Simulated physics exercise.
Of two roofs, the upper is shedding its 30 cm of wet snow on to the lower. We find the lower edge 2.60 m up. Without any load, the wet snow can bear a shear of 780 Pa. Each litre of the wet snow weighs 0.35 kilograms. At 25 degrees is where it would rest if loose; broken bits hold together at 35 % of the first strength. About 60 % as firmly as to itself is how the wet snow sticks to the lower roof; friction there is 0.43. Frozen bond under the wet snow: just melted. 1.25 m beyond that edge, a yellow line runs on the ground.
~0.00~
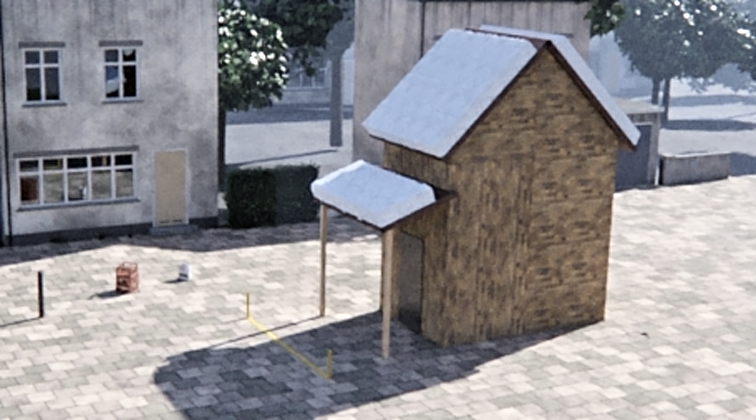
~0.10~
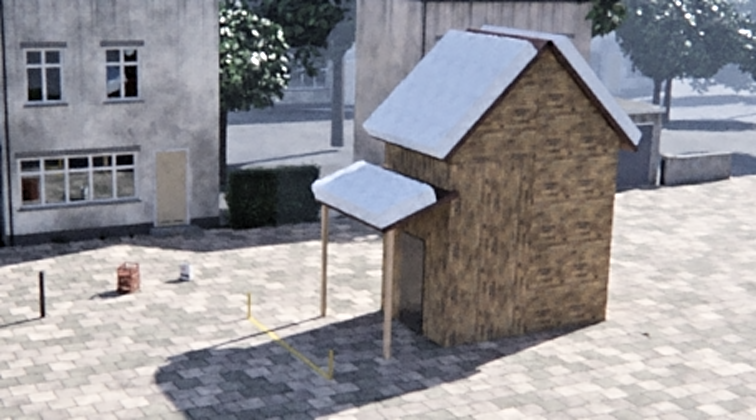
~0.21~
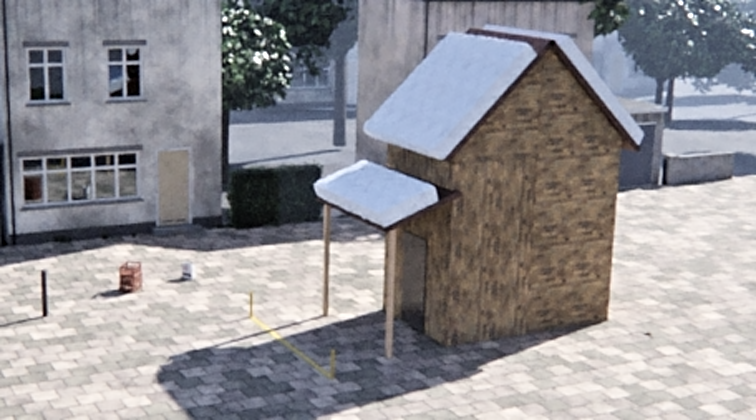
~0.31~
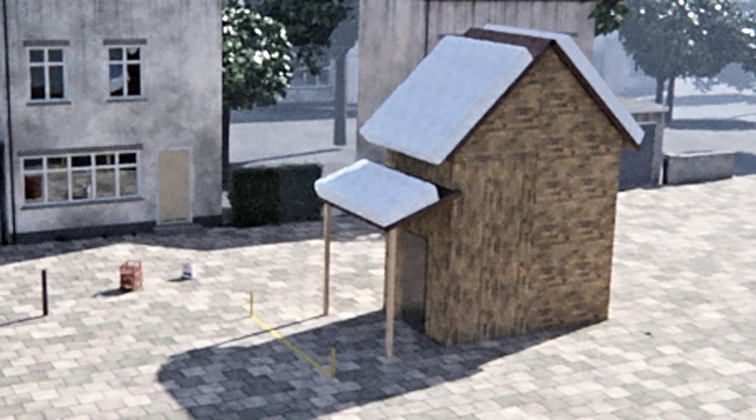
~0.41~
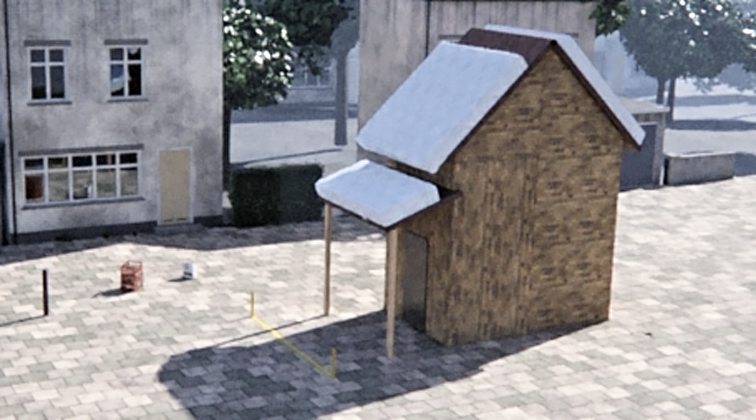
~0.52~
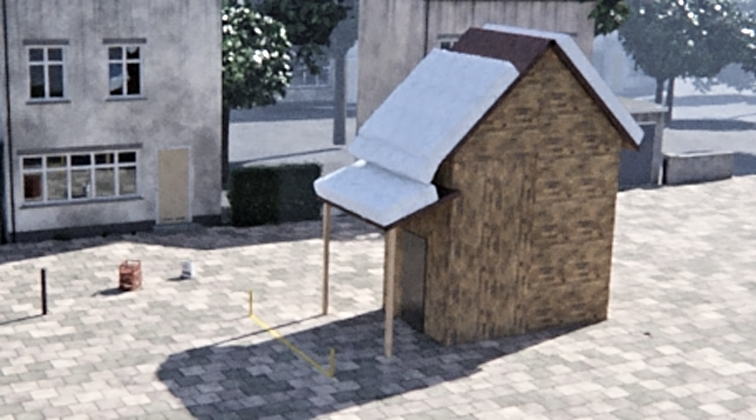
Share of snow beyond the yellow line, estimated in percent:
Approximately 59 percent.
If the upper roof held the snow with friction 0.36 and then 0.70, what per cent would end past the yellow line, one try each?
Roughly 50 per cent first, roughly 25 per cent second.
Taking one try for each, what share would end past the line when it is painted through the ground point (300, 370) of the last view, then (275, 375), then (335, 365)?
Respectively about 45 in a hundred, 30 in a hundred and 70 in a hundred.
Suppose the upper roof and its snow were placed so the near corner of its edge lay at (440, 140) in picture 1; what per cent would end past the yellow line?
That would come to around 65 %.
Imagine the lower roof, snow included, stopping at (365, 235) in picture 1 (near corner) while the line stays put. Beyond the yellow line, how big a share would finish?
About 50 per cent.
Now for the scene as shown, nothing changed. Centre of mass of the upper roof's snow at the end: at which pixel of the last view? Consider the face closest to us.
You'll find it around (282, 357).
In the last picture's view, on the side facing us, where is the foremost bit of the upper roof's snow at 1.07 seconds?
Near (357, 216), I'd say.
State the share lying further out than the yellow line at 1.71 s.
Close to 35 per cent.
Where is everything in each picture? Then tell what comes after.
In the first picture, leading edge of the wet snow at (441, 153).
In the second picture, leading edge of the wet snow at (442, 154), its middle shifted 2.5 cm.
In the third picture, leading edge of the wet snow at (442, 152), its middle shifted 10 cm, 4 % of it past the upper edge, in one piece.
In the fourth picture, leading edge of the wet snow at (438, 148), its middle shifted 23 cm, 8 % of it past the upper edge, in one piece.
In the fifth picture, leading edge of the wet snow at (433, 158), its middle shifted 41 cm, 15 % of it past the upper edge, in one piece.
In the sixth picture, leading edge of the wet snow at (424, 169), its middle shifted 64 cm, 23 % of it past the upper edge, cracking.
After 1.07 s, none is below the lower edge and 0 % is past the line.
After 1.71 s, 64 % is below the lower edge and 37 % is past the line.
After 2.36 s, 83 % is below the lower edge and 57 % is past the line.
After 3.00 s, 83 % is below the lower edge and 59 % is past the line.
After 3.30 s, at the end, 83 % is below the lower edge and 59 % is past the line.
